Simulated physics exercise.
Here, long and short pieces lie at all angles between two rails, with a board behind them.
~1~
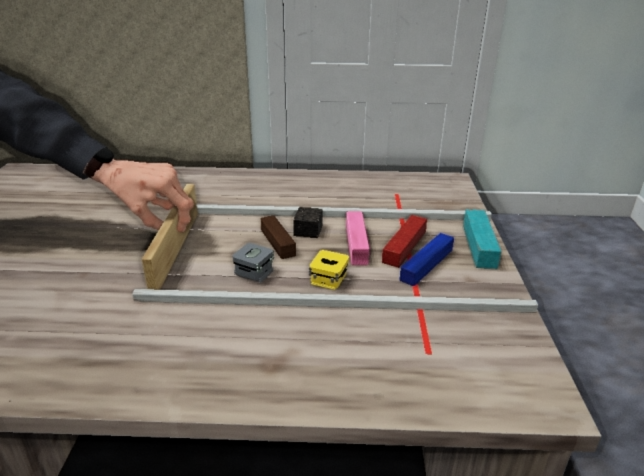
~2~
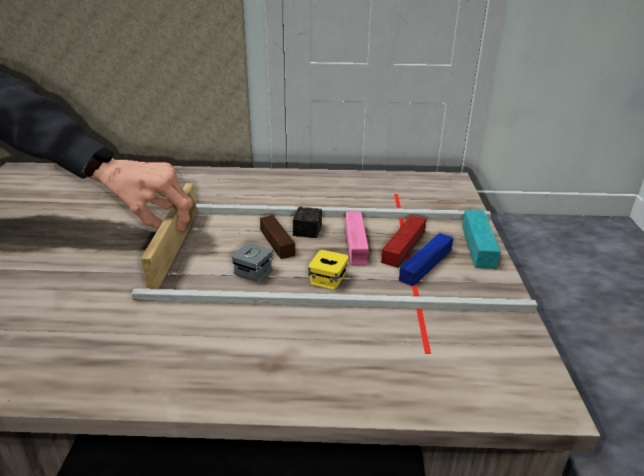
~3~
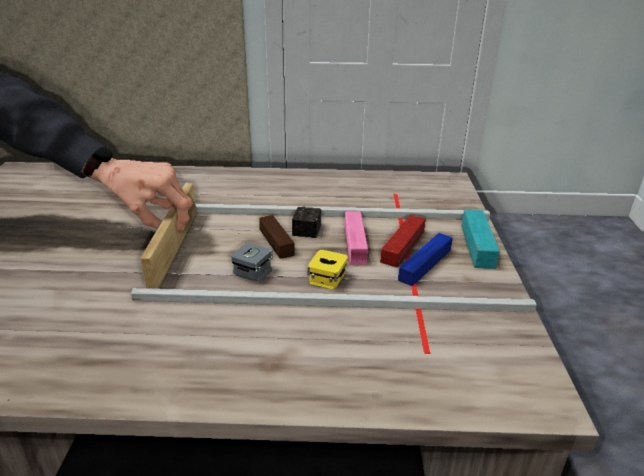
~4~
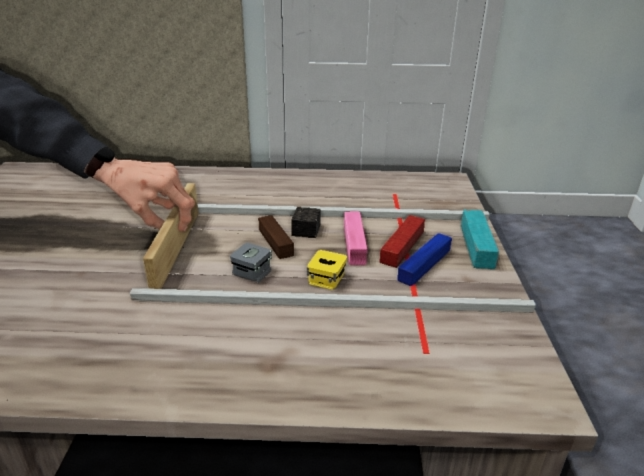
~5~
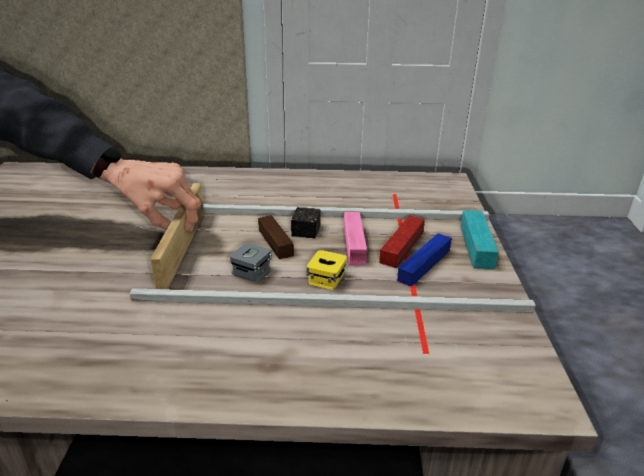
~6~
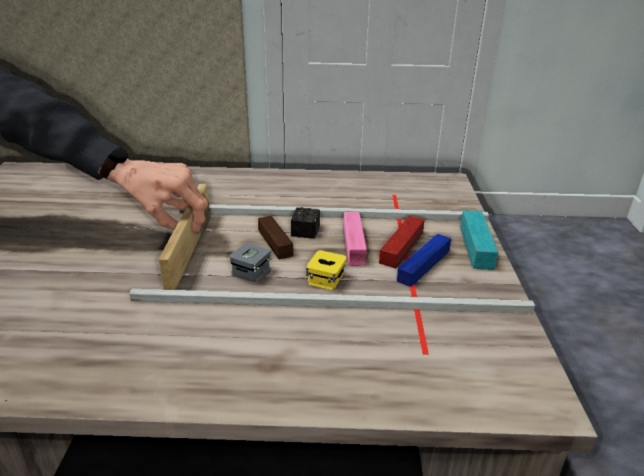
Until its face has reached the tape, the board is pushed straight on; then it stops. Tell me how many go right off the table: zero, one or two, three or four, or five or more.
Zero go right off.
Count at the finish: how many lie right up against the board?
Looks like 2 of them, all told.
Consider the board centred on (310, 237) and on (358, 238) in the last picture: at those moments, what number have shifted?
Counting first: 5, next 7.
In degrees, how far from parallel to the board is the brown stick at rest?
It sits some 0° out of line.
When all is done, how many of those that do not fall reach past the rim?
Count: 1.
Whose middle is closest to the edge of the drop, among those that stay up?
It would be the turquoise bar.
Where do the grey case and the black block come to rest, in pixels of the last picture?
Middles: Around (425, 265) and around (429, 224).
Soon after, none off yet; turquoise bar at rest near (478, 238); blue stick at rest near (425, 259); red bar at rest near (403, 241).
After that, none off yet; turquoise bar at rest near (478, 238); blue stick displaced a little near (447, 262); red bar displaced a little near (429, 245).
In the end, the number that fall off is zero.
